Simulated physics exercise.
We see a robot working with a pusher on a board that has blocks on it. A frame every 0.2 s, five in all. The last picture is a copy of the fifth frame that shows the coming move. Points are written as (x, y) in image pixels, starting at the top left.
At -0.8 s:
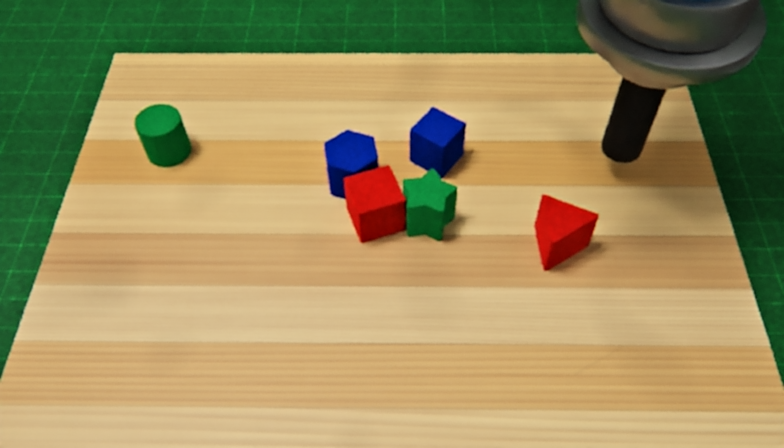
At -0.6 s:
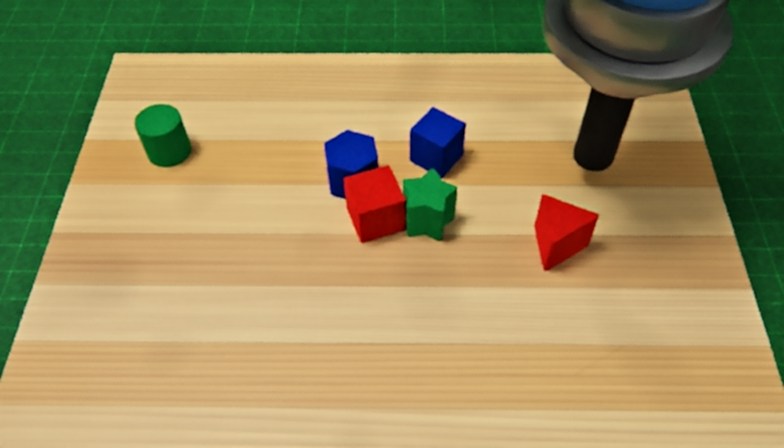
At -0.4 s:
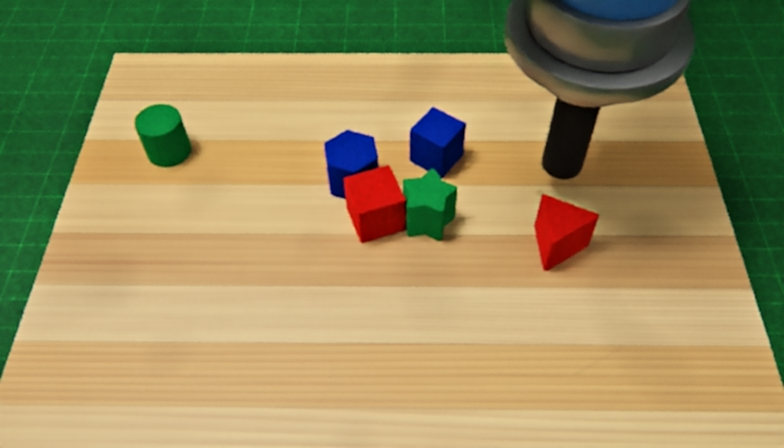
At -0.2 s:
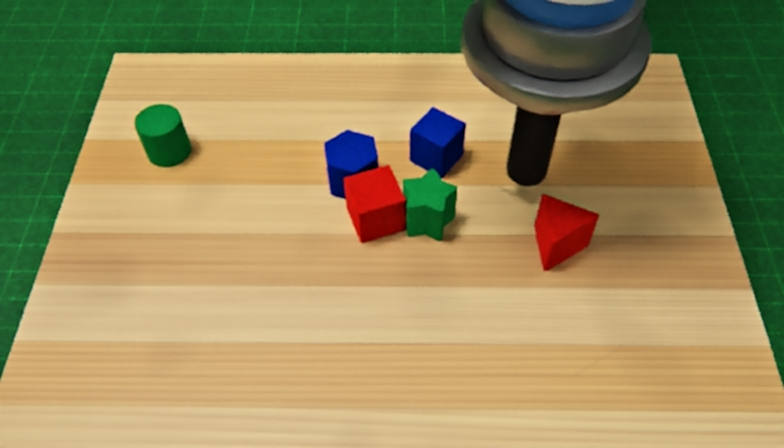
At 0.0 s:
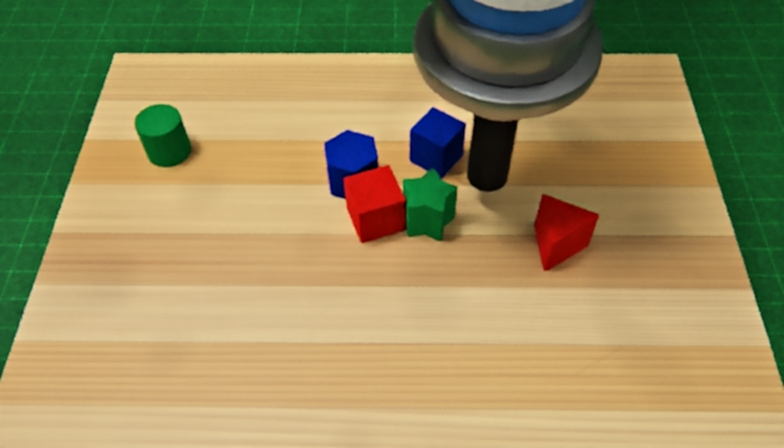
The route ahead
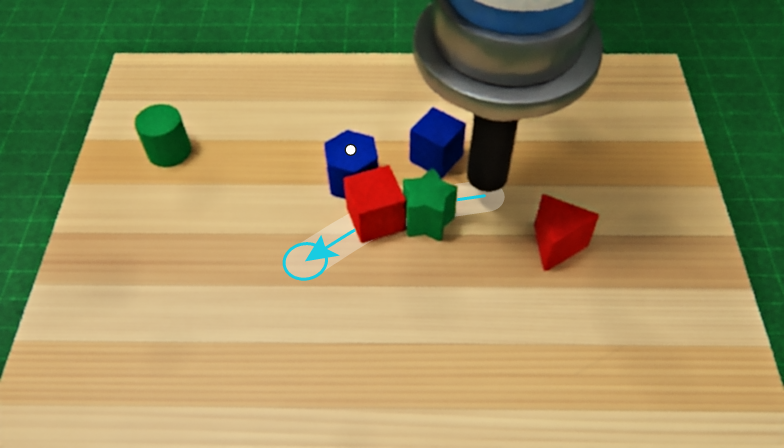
A robot's black pusher starts at the upper right of a wooden board and glides left, drifting slightly downward, passing above the red triangular block. It comes close to the right side of the blue cube and green star, near a red cube, while all the blocks stay still.
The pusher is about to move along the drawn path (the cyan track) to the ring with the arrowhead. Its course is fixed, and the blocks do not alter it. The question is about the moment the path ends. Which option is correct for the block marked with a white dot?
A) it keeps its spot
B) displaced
A: It keeps its spot.
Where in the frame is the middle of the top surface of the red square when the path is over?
When the path ends, it will be at (246, 228).
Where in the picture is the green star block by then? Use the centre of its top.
Its top middle is near (374, 230).
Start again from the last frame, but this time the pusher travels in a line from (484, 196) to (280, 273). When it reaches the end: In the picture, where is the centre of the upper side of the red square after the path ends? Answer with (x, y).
The answer is (297, 195).
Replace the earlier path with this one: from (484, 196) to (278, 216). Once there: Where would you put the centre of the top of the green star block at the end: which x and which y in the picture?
I predict (389, 210).
The line goes from (484, 196) over (390, 214) to (305, 261); the dot is on the blue hexagonal block.
The first path, step by step. One third of the way, pusher at (420, 186); red square at (349, 196), turned 30° clockwise; green star block at (403, 205), turned 20° anticlockwise.
Two thirds of the way, pusher at (358, 209); red square at (302, 213), turned 50° clockwise; green star block at (379, 227), turned 75° anticlockwise.
At the end, pusher at (302, 243); blue hexagonal block unmoved; red square at (246, 228), turned 90° clockwise; green star block at (374, 230), turned 95° anticlockwise.
